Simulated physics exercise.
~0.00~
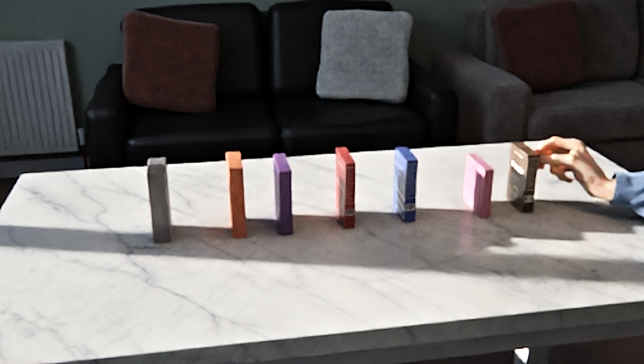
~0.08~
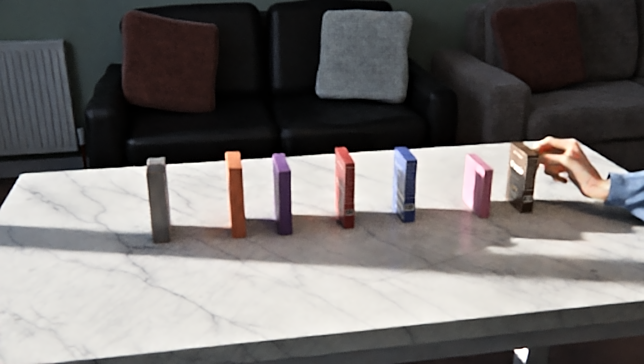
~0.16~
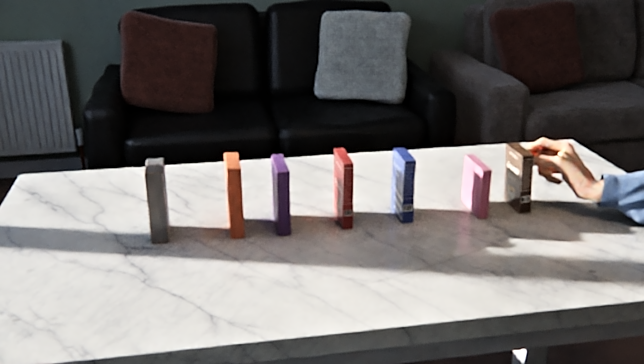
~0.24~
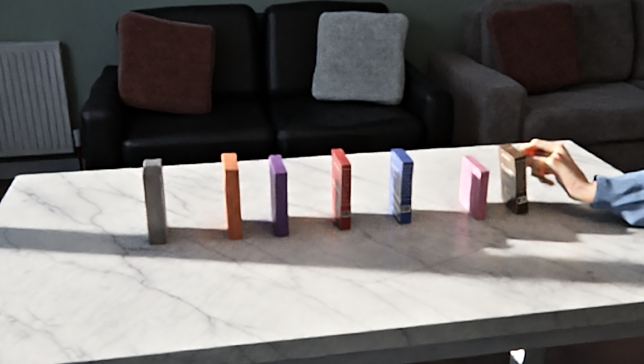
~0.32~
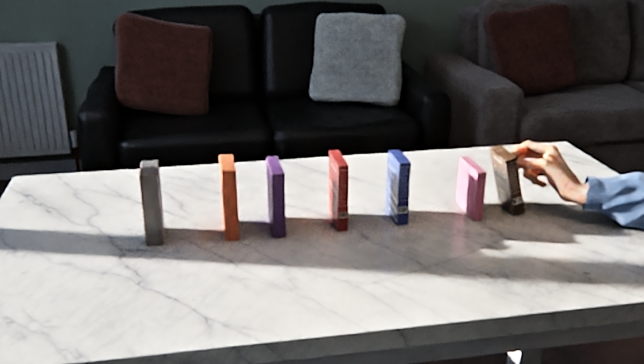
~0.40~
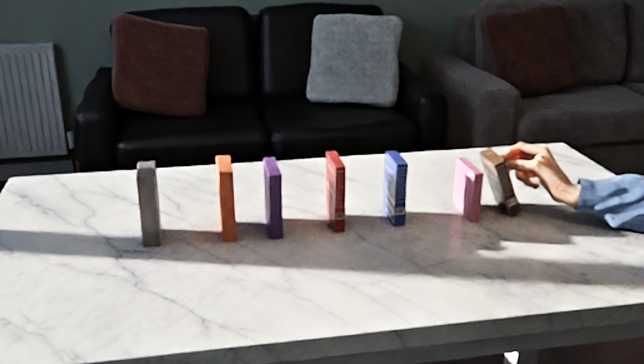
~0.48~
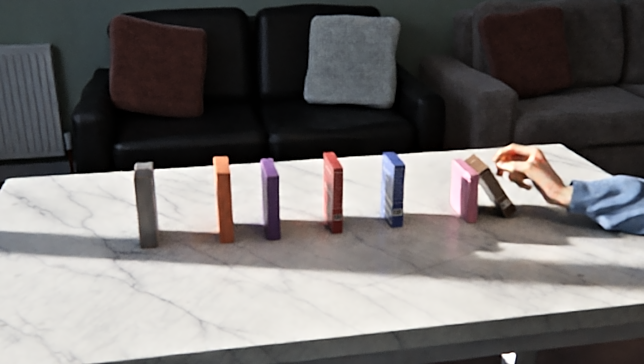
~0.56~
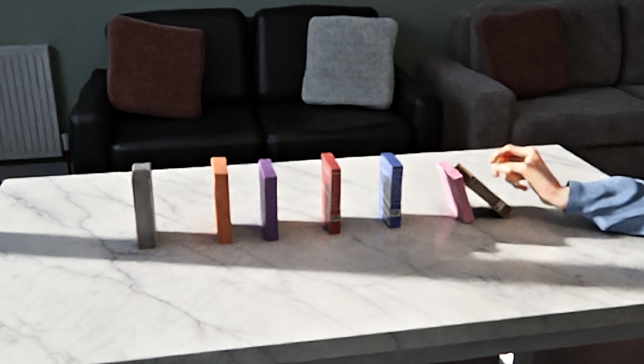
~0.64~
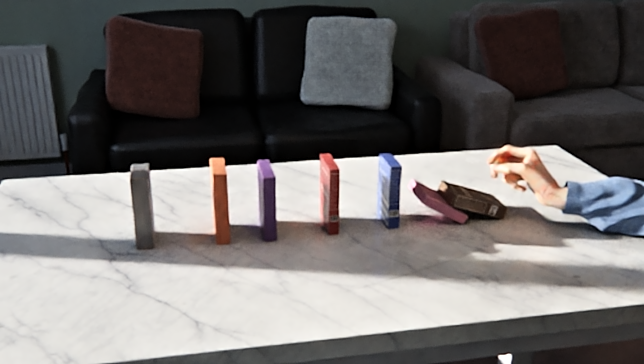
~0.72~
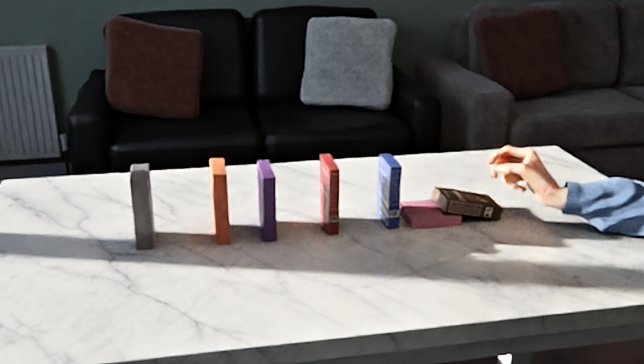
To begin with, seven slim blocks and packets stand upright in a spaced row on a marble-patterned table, with sofas behind, while a hand touches the brown packet at the right end. The fingers ease the packet leftward until it leans toward its pink neighbour. It tips away from the hand and falls against the pink block, which leans left in turn. Both drop to the tabletop, the pink block coming down just short of the blue packet and the brown packet resting partly over it. The blue, red, purple, orange and grey pieces remain standing as the hand hovers nearby.
